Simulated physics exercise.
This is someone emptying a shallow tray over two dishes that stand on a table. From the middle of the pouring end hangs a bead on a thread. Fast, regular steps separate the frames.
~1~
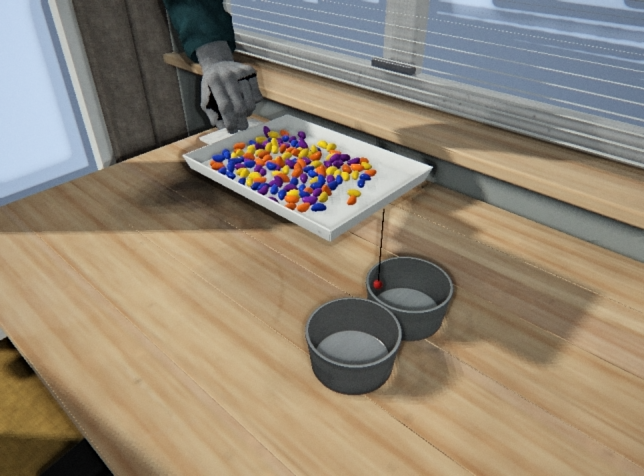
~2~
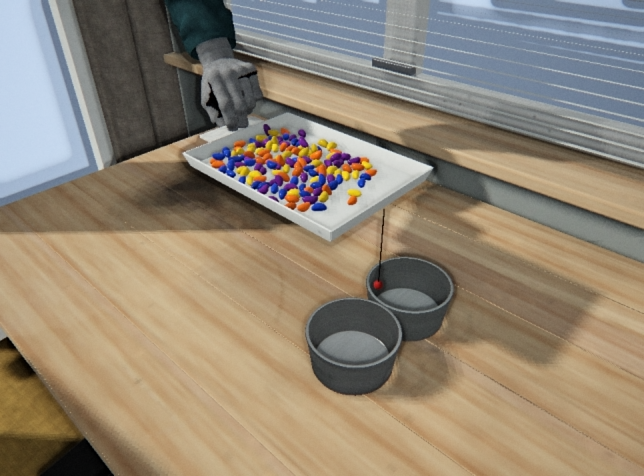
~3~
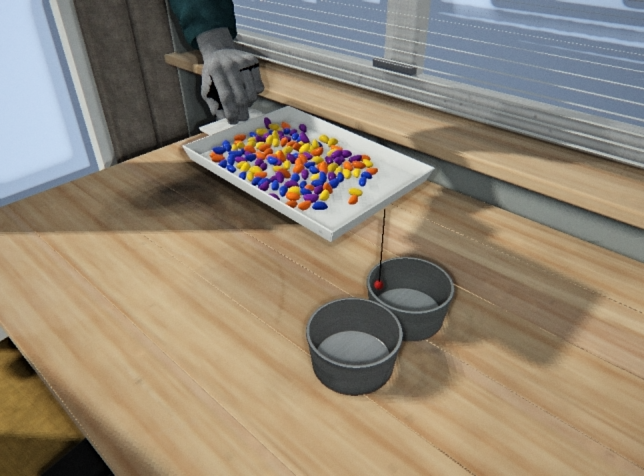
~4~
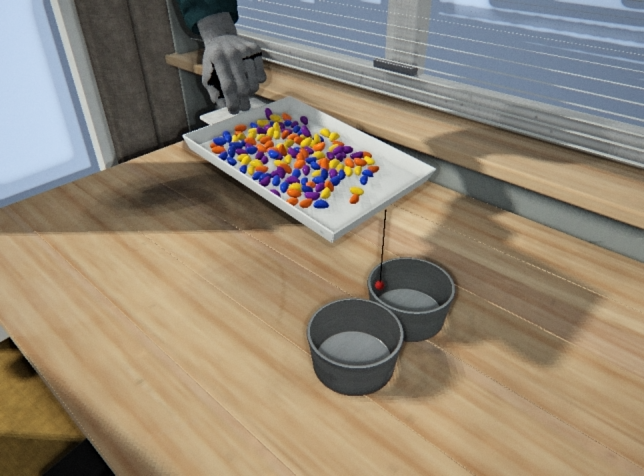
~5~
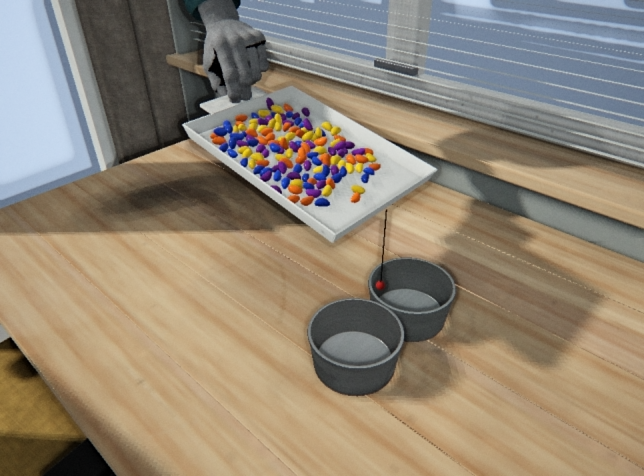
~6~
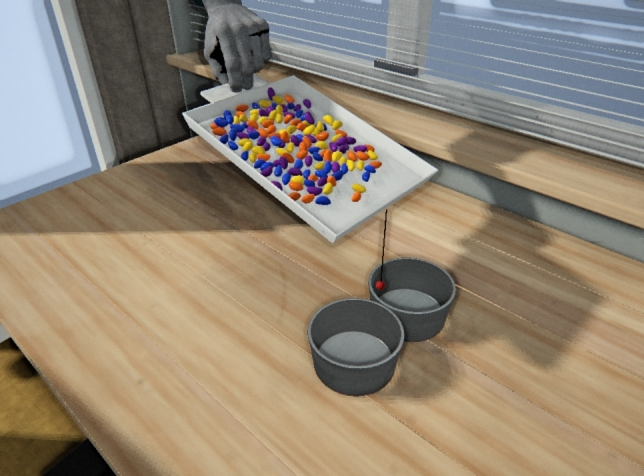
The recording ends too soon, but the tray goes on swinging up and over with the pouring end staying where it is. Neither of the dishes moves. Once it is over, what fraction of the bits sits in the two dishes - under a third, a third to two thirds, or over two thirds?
The catch totals from the one-third mark to the two-thirds mark.
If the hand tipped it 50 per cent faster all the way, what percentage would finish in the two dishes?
About 60 %.
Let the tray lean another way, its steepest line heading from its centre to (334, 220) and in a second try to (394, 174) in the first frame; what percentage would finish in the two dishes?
Respectively close to 80 and 70 in a hundred.
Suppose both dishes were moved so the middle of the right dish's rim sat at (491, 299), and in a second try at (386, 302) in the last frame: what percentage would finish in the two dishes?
Around 40 and around 30 per cent, in that order.
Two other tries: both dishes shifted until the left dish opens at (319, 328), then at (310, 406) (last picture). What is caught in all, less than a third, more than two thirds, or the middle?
First attempt: Less than a third; second attempt: One to two thirds.
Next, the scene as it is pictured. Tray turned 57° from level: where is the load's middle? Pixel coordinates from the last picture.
In the last view the centre sits at roughly (367, 172).
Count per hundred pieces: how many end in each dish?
Per hundred pieces, the left dish ends with about 30 and the right dish with about 20.
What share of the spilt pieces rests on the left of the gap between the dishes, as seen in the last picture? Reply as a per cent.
0 per cent or thereabouts.
Shortly afterwards, tray tipped steeply; all but a few on the tray; only a few in the left dish; only a few in the right dish; only a few in the air.
Next, tray tipped right over; near two thirds on the tray; only a few in the left dish; only a few in the right dish; only a few outside both; near a quarter in the air.
Some moments later, tray tipped past a quarter turn; near a quarter in the left dish; near a quarter in the right dish; near half outside both.
In the end, tray tipped past a quarter turn; near a quarter in the left dish; near a quarter in the right dish; near half outside both.
